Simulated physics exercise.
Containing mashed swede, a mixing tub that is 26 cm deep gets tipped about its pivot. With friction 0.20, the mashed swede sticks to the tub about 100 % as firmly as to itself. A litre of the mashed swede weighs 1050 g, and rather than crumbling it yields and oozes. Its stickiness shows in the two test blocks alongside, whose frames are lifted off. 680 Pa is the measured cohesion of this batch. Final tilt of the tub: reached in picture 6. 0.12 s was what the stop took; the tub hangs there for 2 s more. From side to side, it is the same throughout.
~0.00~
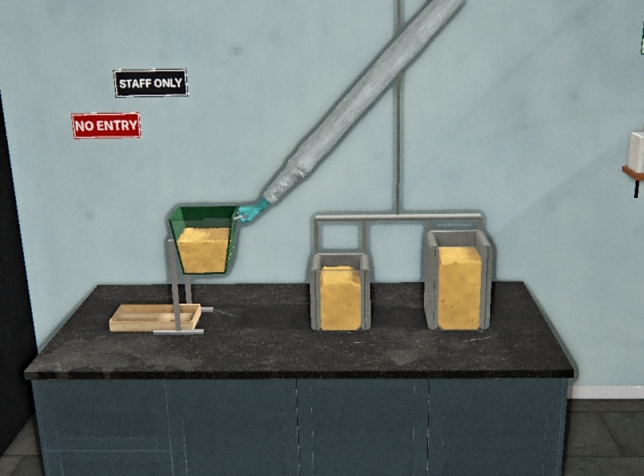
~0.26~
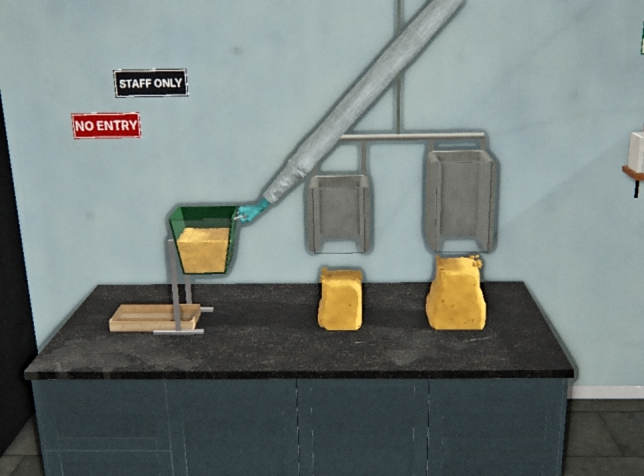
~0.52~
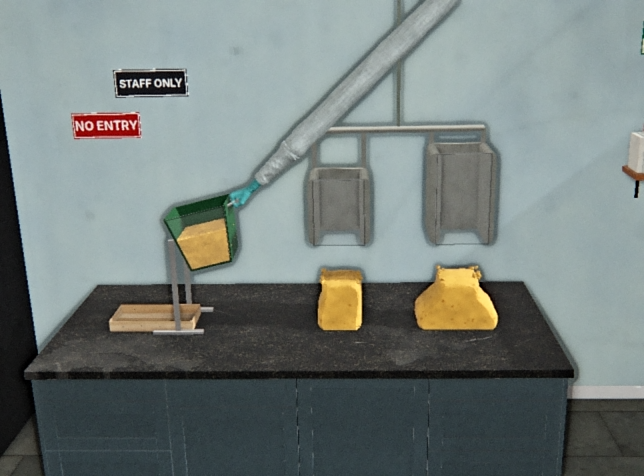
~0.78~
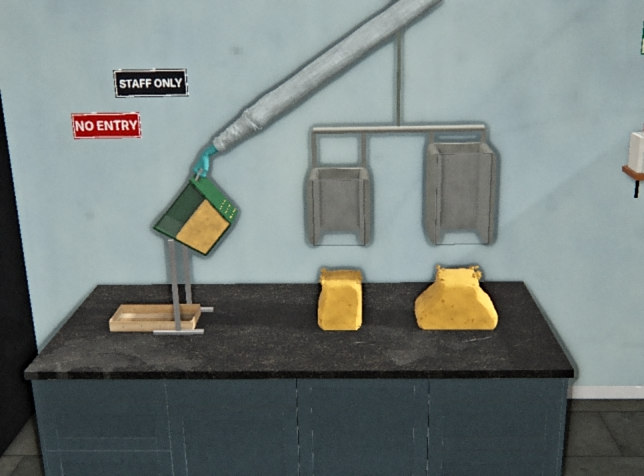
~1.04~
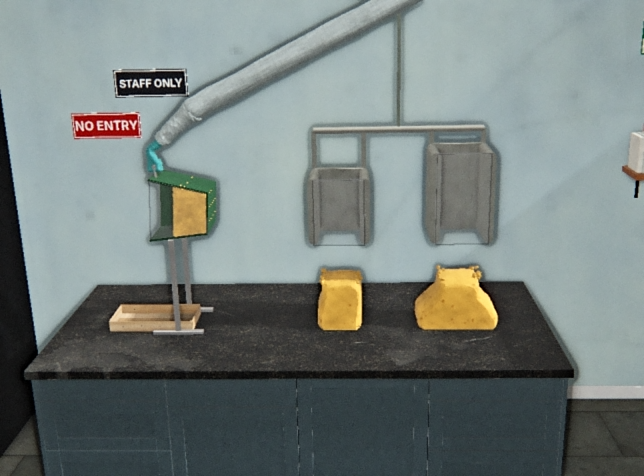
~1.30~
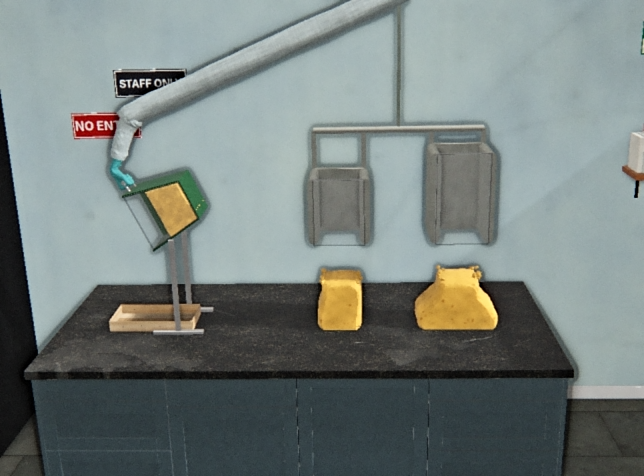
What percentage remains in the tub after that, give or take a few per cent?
0 %.
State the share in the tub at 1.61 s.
Some 70 per cent.
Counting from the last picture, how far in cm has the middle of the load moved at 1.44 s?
Around 5 centimetres.
After 1.44 s, the tub is at 115 degrees and holds 100 %.
After 1.61 s, the tub is at 115 degrees and holds 71 %.
After 1.78 s, the tub is at 115 degrees and holds 0 %.
After 1.95 s, the tub is at 115 degrees and holds 0 %.
After 3.30 s, the tub is at 115 degrees and holds 0 %.
